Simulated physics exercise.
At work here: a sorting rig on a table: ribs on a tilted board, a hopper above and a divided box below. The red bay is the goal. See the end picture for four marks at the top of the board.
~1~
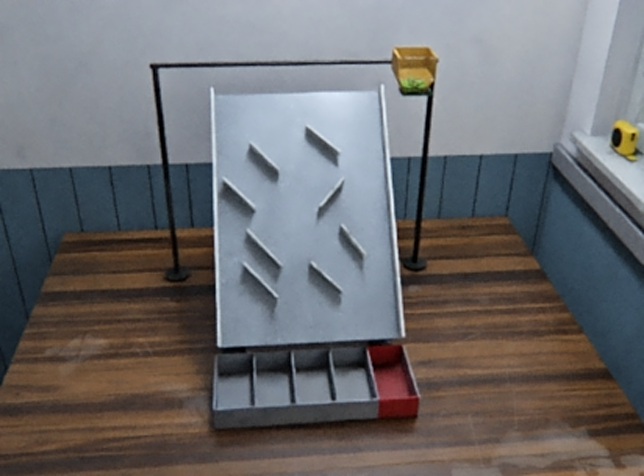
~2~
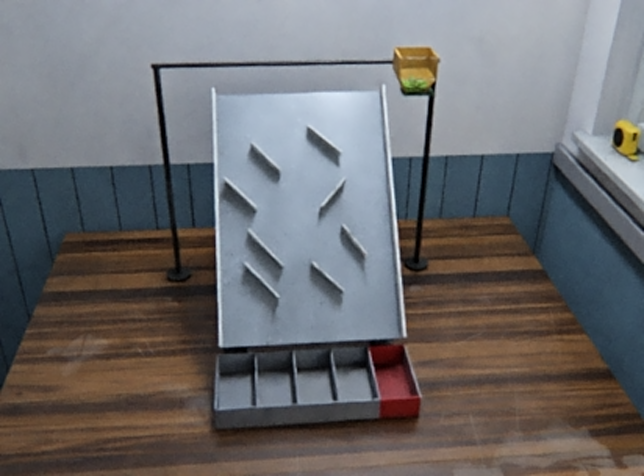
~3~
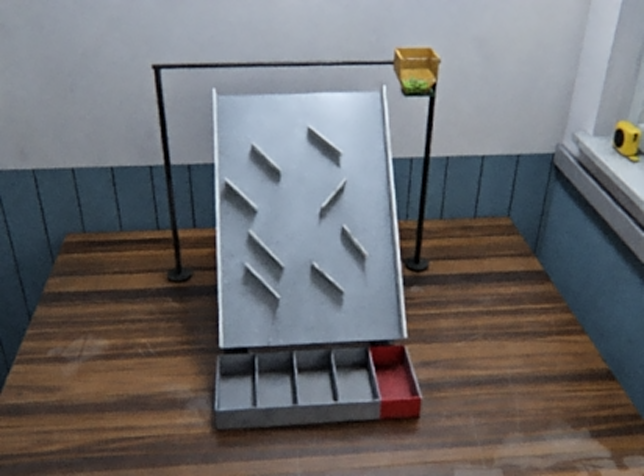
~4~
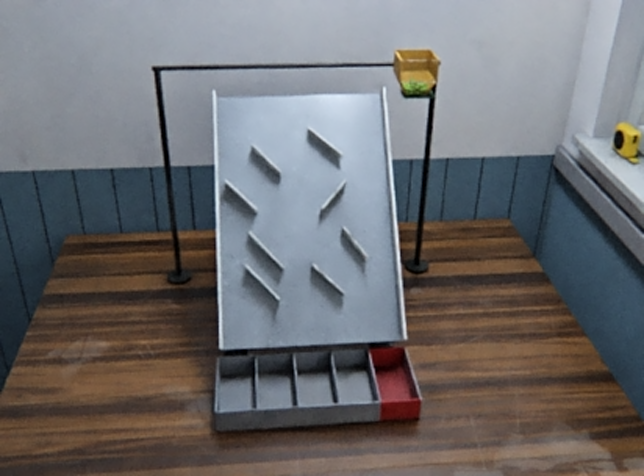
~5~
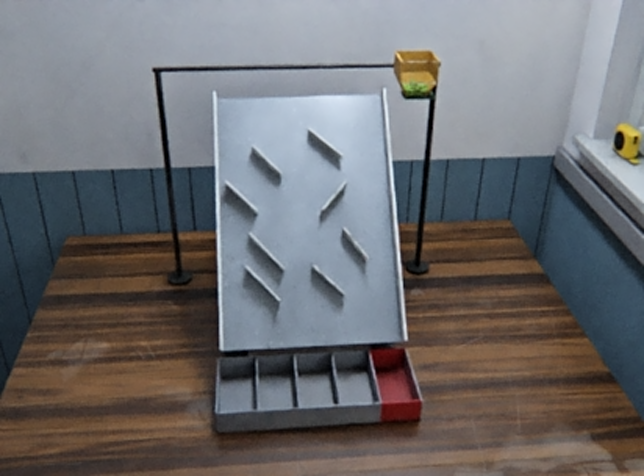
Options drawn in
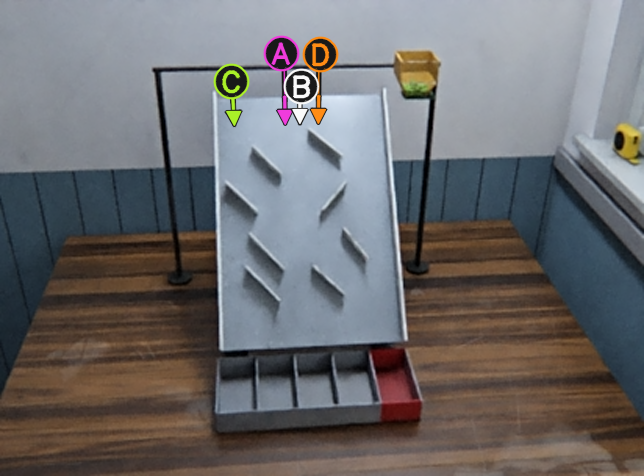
At the start, a tilted grey board with slanted ribs stands on a striped wooden table, a yellow hopper holding something green above its right side and a divided box with a red right-hand bay below. Through to the end, nothing visibly moves apart from a very slight shift of the view.
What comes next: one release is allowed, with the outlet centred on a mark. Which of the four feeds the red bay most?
D is best.
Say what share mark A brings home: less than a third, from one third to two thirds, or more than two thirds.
Mark A gives from one third to two thirds.
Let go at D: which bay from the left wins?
The fifth.
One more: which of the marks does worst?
C it is.
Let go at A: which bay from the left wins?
The fifth.
On the marked copy, mark A meets the board at (285, 119); mark B meets the board at (299, 118); mark C meets the board at (234, 120); mark D meets the board at (318, 118).
If A is chosen, about half in the red bay, about a third in other bays, a small part outside the box.
If B is chosen, about a third in the red bay, about half in other bays, about a quarter outside the box.
If C is chosen, a small part in the red bay, about two thirds in other bays, about a quarter outside the box.
If D is chosen, most in the red bay, a small part in other bays, a small part outside the box.
